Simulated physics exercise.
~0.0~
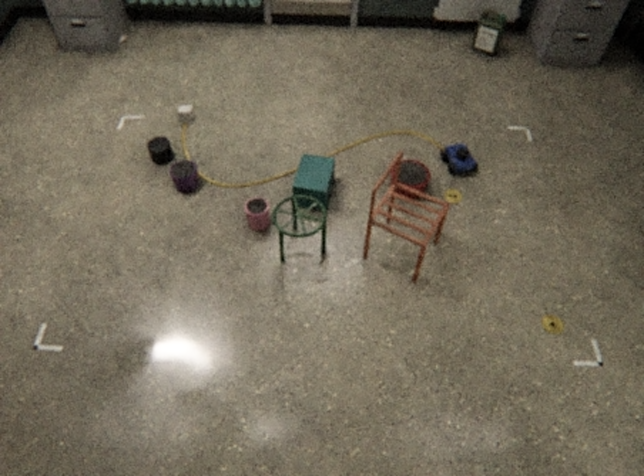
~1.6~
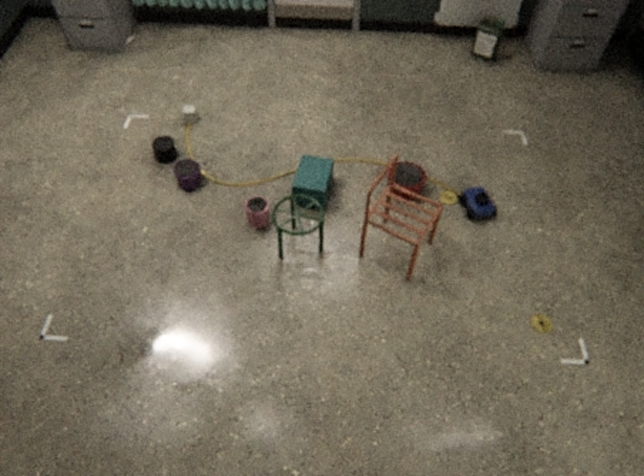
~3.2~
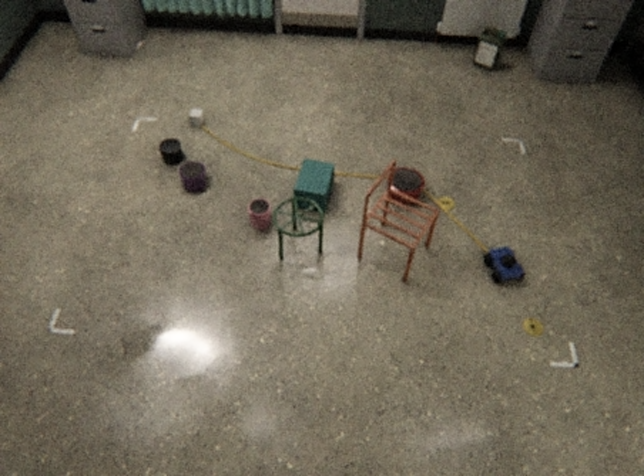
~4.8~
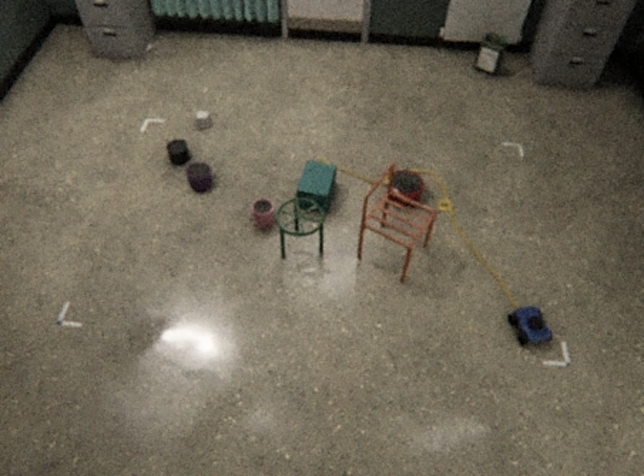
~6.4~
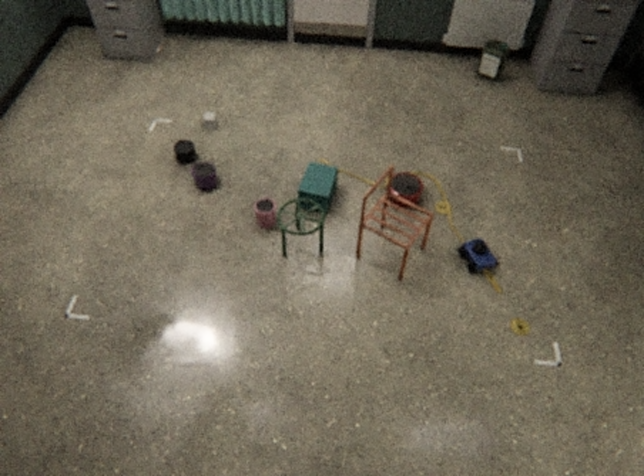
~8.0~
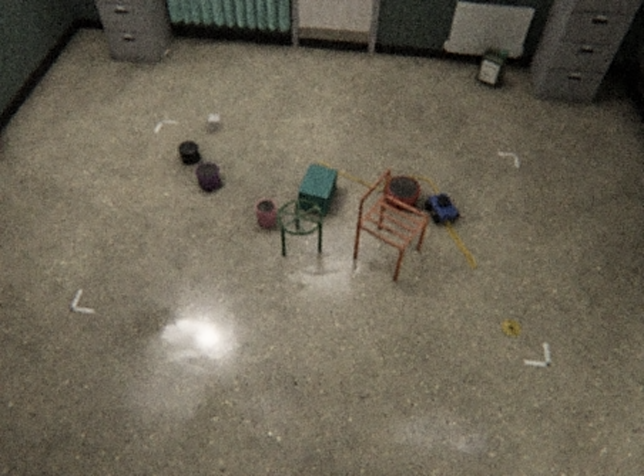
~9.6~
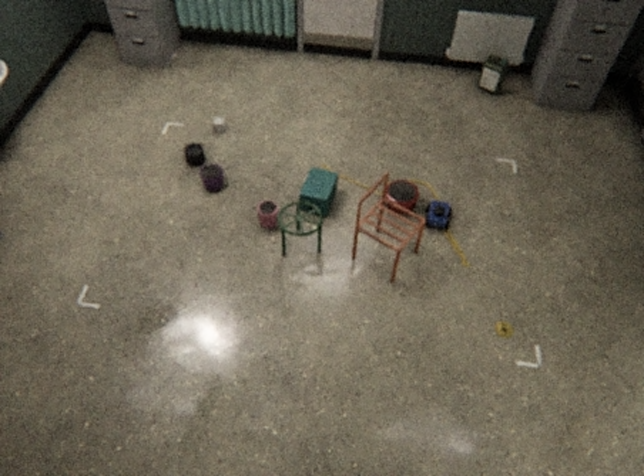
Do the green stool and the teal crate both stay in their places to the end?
Yes, the green stool and the teal crate both keep their places while the blue cart drives out and back.
